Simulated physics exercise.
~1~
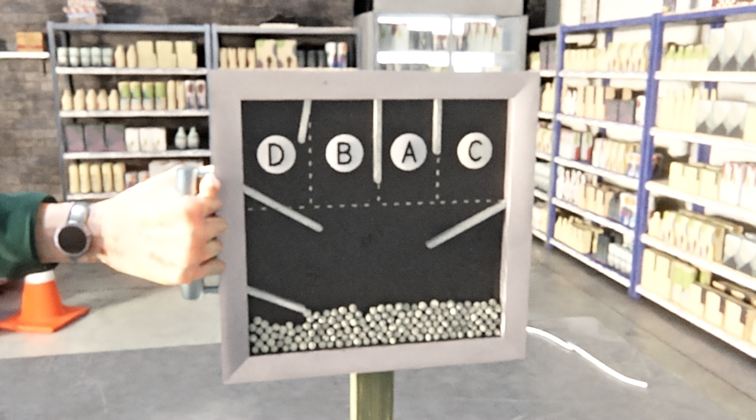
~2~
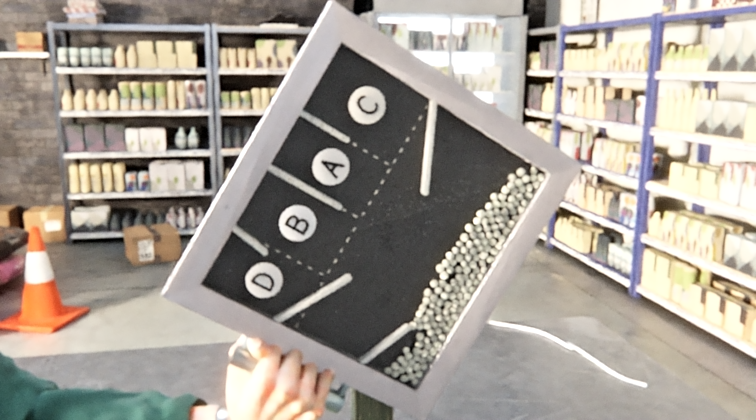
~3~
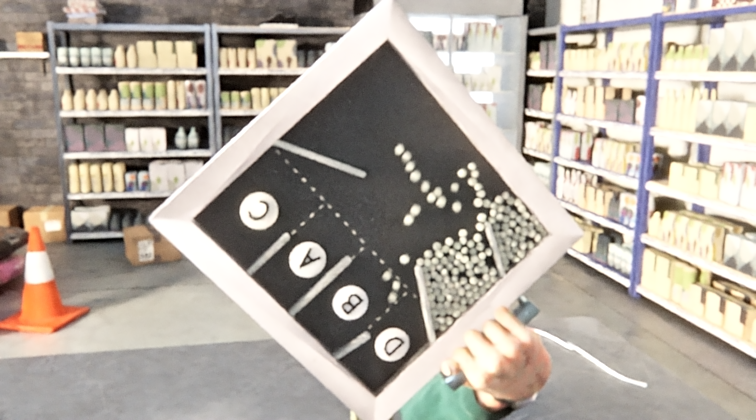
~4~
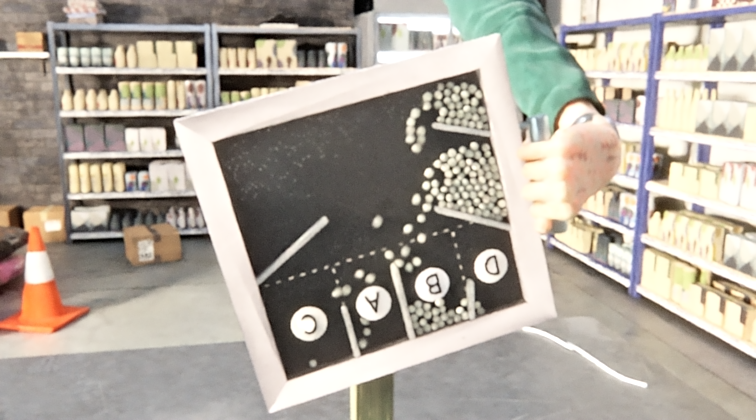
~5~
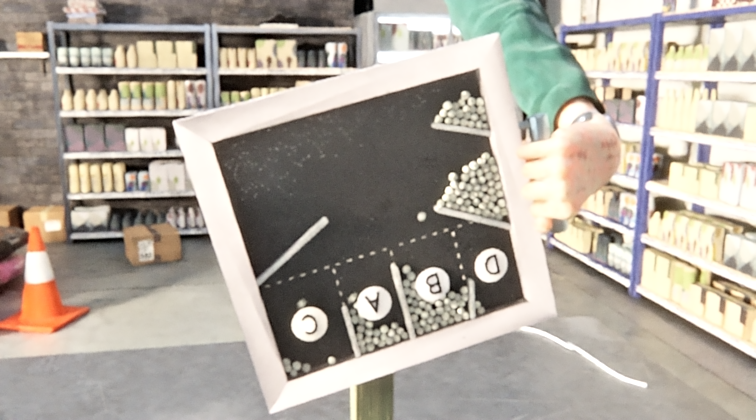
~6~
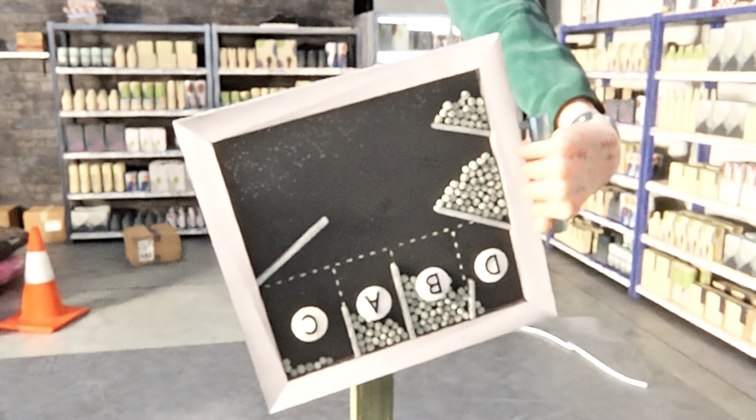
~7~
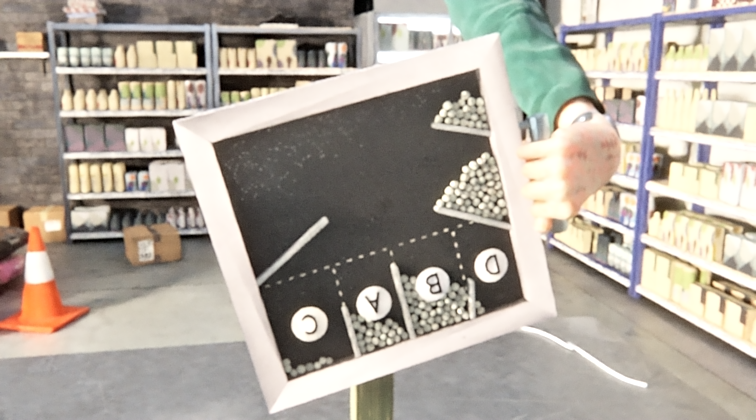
In this clip, a hand turns a framed black panel of small round pills anticlockwise until it is nearly upside down, and the pills spill across it, settling mostly in pocket B, with fewer in A and C and many caught on side ledges.
